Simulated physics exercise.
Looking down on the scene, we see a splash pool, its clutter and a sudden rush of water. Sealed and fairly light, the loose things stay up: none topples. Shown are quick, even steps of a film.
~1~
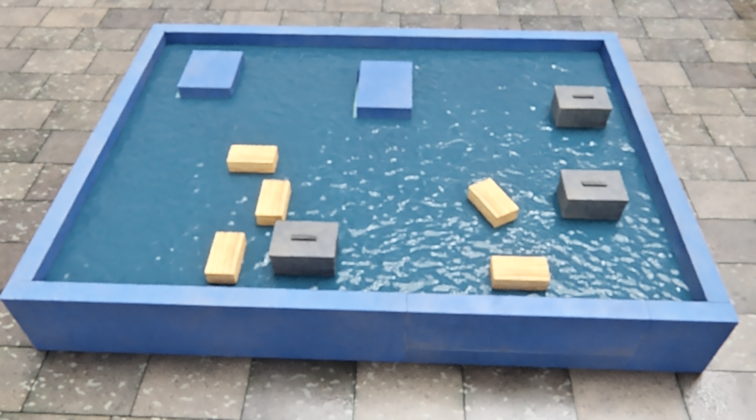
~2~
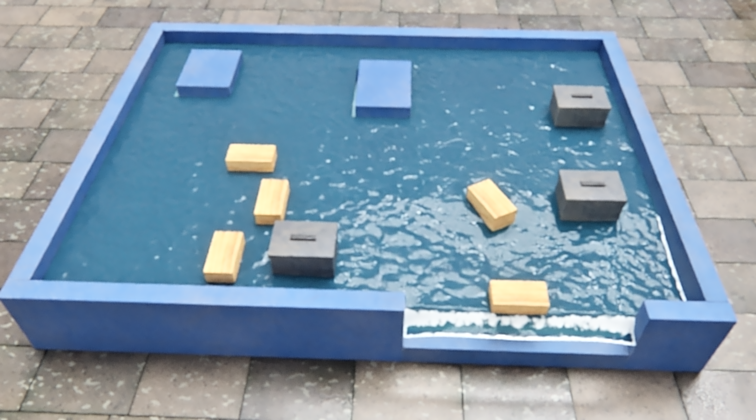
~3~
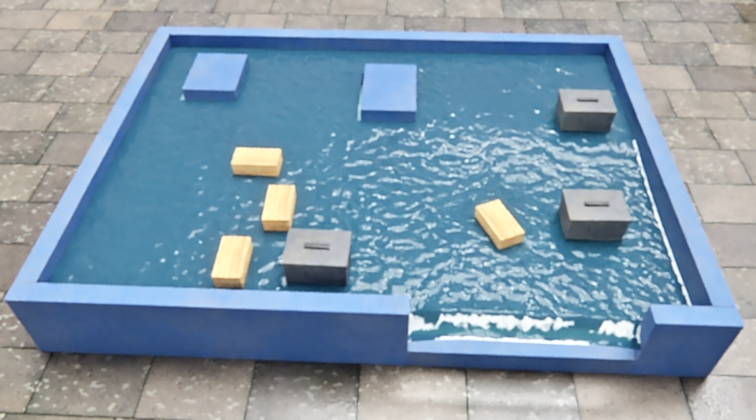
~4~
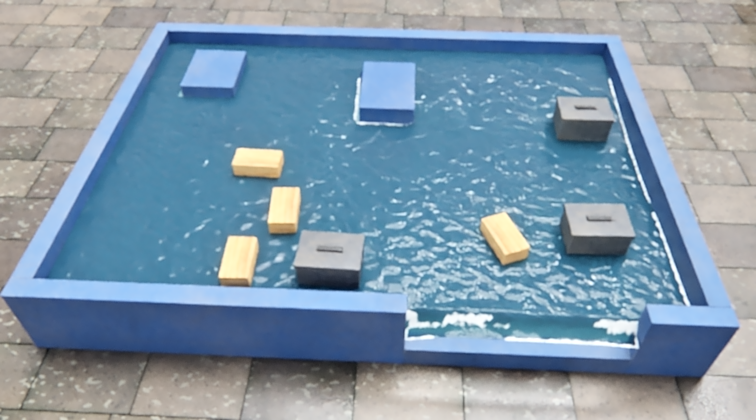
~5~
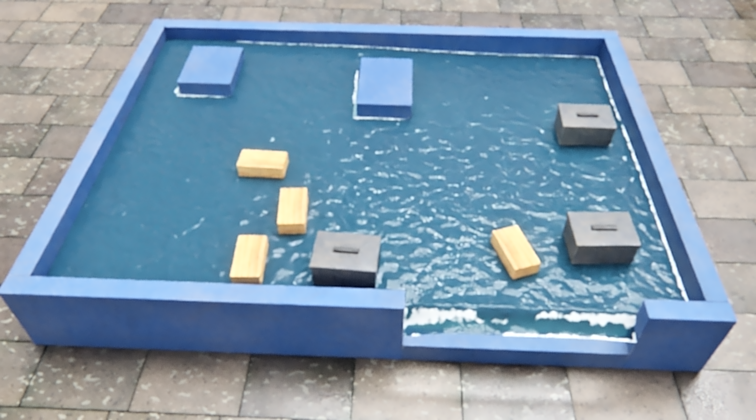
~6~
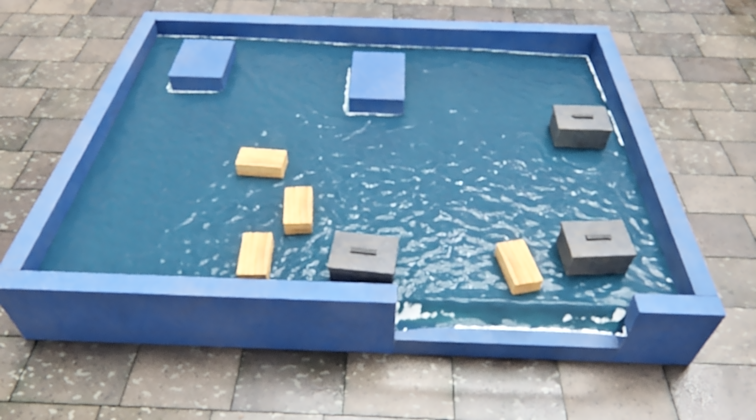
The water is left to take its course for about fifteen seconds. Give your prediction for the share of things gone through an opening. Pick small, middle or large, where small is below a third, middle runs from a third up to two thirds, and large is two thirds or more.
Large.
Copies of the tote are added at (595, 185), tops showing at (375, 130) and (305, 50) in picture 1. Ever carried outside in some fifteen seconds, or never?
First: Exits; second: Kept.
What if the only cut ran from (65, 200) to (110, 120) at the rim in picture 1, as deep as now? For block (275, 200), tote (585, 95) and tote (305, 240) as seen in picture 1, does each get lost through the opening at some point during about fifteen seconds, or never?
First one flushed away, second held back, third flushed away.
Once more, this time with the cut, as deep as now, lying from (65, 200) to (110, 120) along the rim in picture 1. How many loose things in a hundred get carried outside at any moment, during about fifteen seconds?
I'd put it near 50 per cent.
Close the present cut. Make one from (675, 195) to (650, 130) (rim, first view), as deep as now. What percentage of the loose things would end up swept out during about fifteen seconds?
Estimate: Near 50 %.
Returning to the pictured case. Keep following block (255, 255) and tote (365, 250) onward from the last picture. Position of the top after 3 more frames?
Estimated positions: (299, 263) and (447, 304), approximately.
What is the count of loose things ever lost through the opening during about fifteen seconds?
I make it 8 of them.
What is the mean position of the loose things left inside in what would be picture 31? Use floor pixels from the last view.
The average lands at about (518, 296).
A moment on, 3 of 8 are out; 5 afloat.
Next, 5 of 8 are out; 3 afloat.
Later, 6 of 8 are out; 2 afloat.
In the end, 8 of 8 are out; 0 afloat.
